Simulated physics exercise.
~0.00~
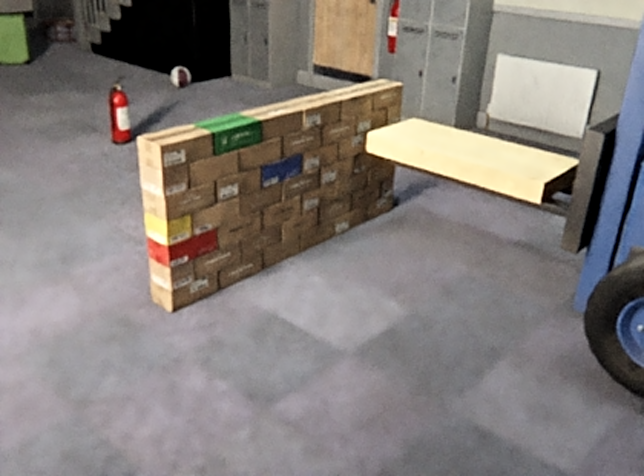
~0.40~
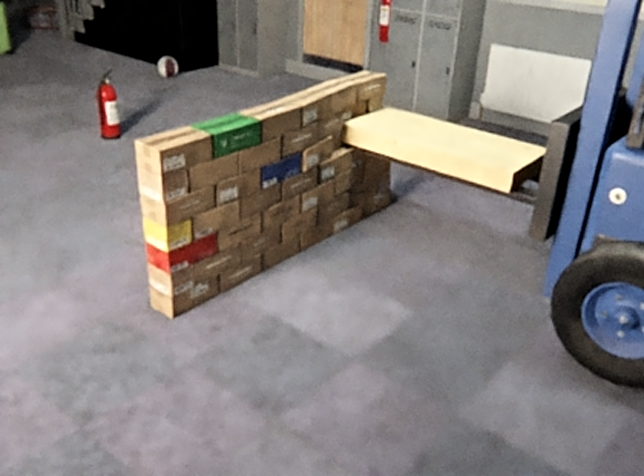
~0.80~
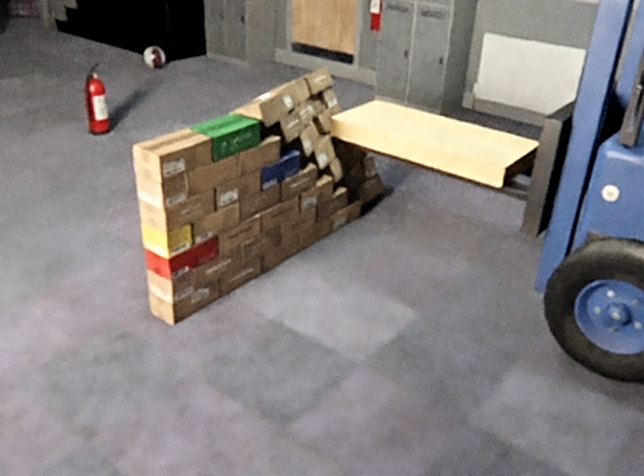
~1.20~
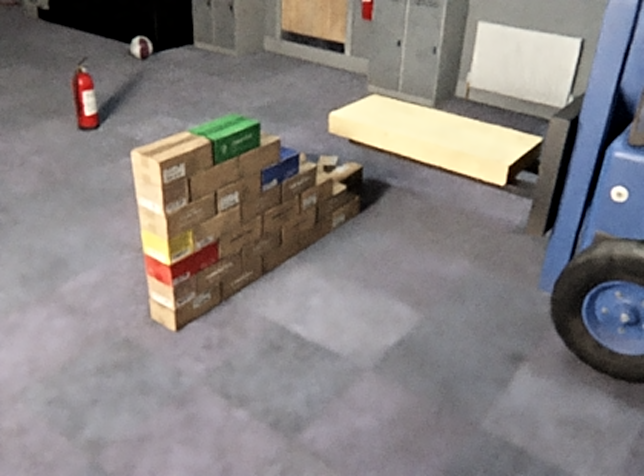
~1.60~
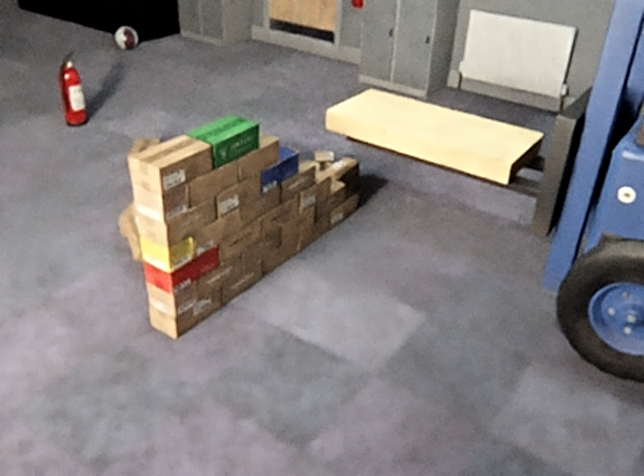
A blue forklift stands at the right of a grey-floored garage, seen from slightly above, its raised forks holding a long pale case toward a wall of brown boxes. Green, blue, yellow and red boxes stand out in the wall, with a red fire extinguisher behind on the left and lockers at the back. The forklift moves left and pushes the case into the wall's far end. The upper boxes there tilt and tumble away behind, while the forklift stops. The wall is left stepped down toward the right, with all four coloured boxes still in place as the view drifts slightly.
